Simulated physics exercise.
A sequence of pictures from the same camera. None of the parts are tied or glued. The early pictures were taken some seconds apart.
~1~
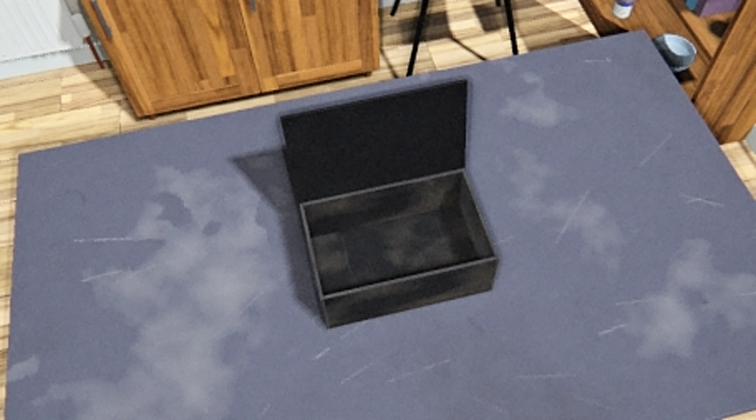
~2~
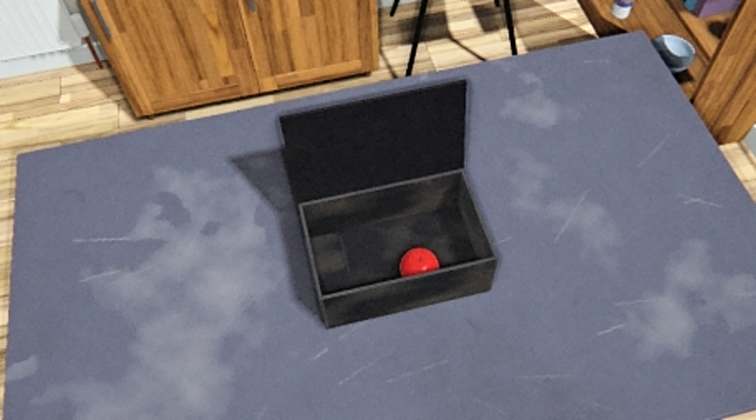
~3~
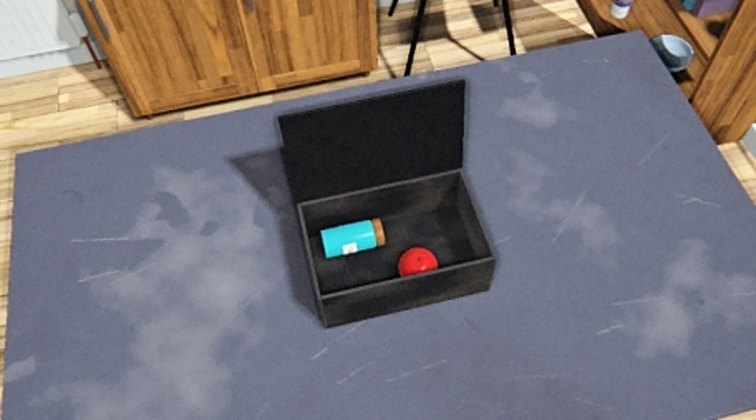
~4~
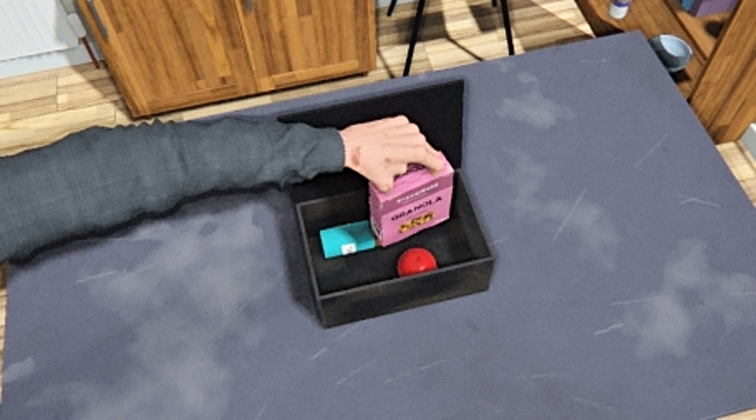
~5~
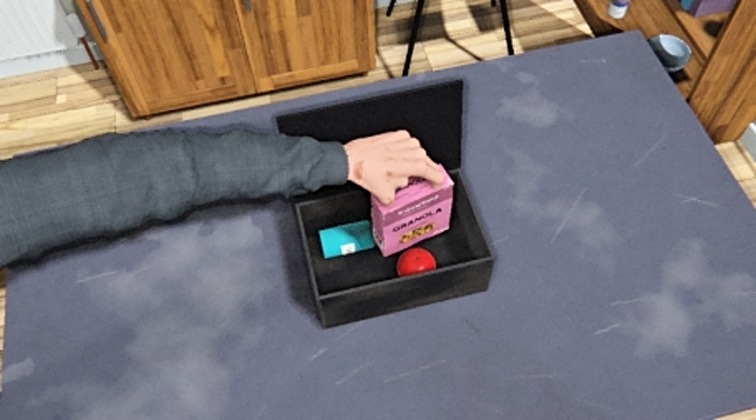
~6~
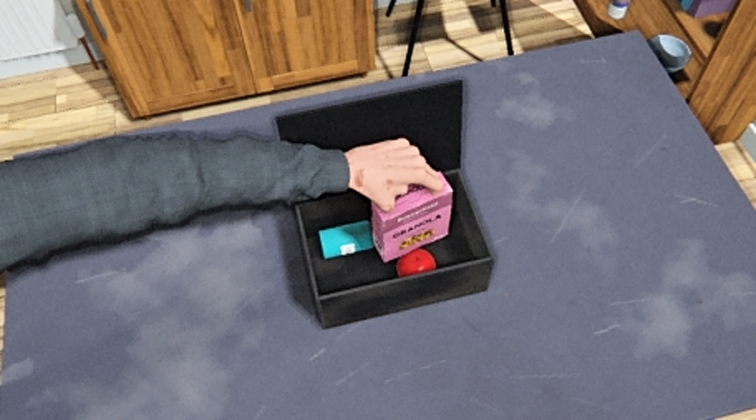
A pink granola box was lowered by a hand into an open black box on a table, after a red ball and then a turquoise bottle had appeared inside it.
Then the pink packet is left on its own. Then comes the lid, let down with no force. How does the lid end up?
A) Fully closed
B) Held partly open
B, held partly open.
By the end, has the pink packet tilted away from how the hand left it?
Observation: It tilts over.
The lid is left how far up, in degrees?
Close to 85 degrees.
Then, 0.30 s past the last view, pink packet rocked 44° from its first pose near (404, 214).
Then, 0.80 s past the last view, lid starting down; pink packet rocked 53° from its first pose near (405, 219); red apple displaced a little.
Then, 1.30 s past the last view, lid 89° above the rim; pink packet rocked 52° from its first pose near (406, 219); red apple displaced a little.
Finally, lid 87° above the rim; down or leaning hard in the box, pink packet; the other 2 still in place. Final places as the last picture's camera would see them, pink packet near (406, 219).
